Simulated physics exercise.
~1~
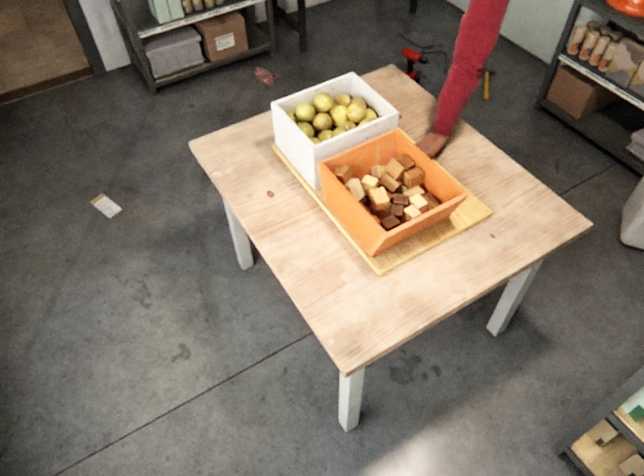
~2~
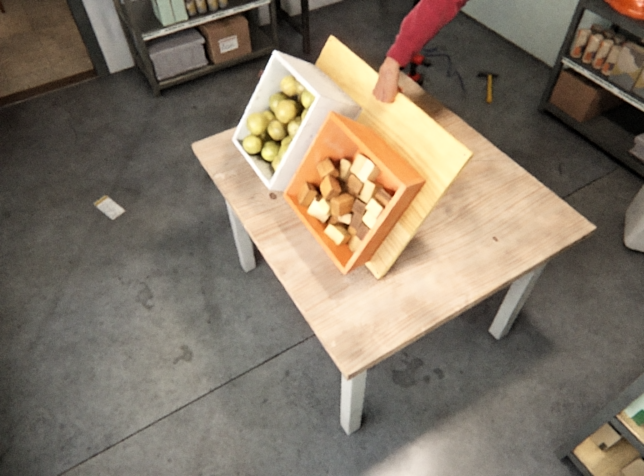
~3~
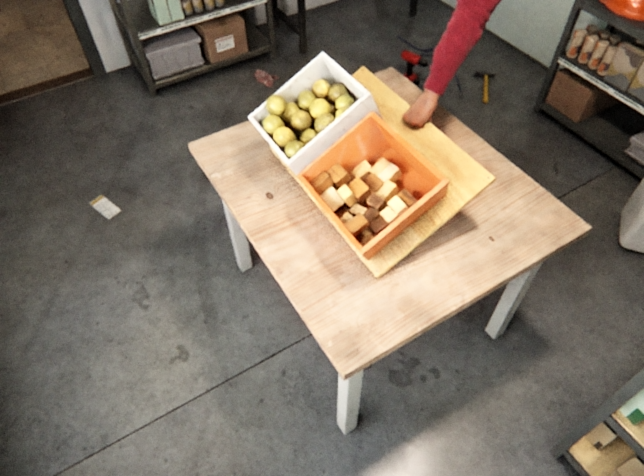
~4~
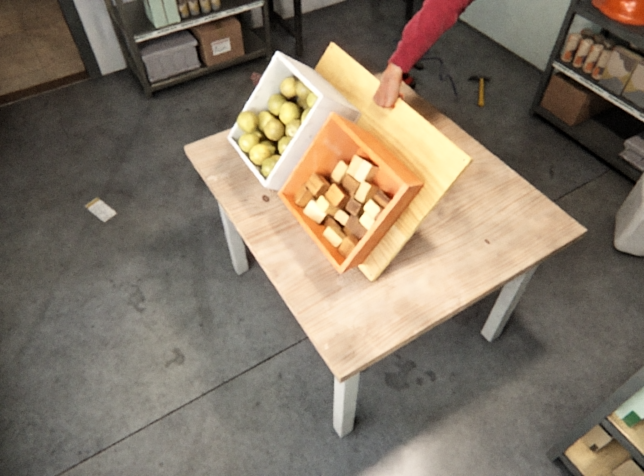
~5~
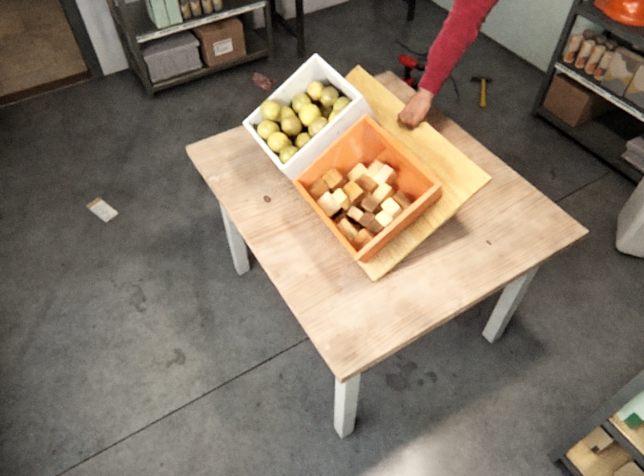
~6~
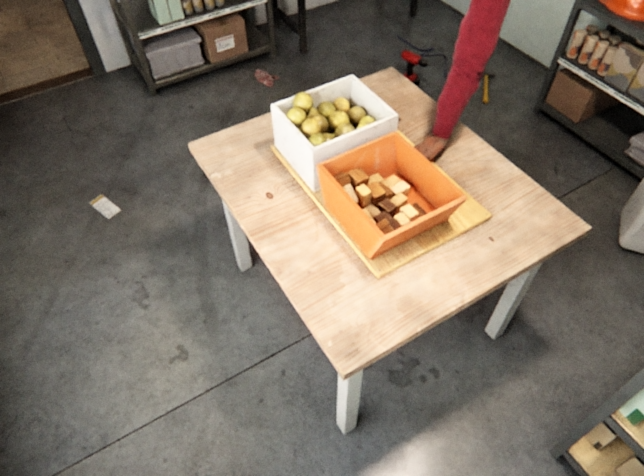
The clip opens on a wooden table in a workshop, where an orange tub of wooden blocks and a white tub of yellow apples sit side by side on a board, with a red-sleeved arm reaching to its right edge. The hand lifts that edge steeply while the left edge stays on the table, and the tubs lean left with it. The board comes partway down, then rises steeply again. It is lowered once more, through a gentler slope, until it lies flat. The blocks end bunched toward the left of their tub, and no blocks or apples have spilled.
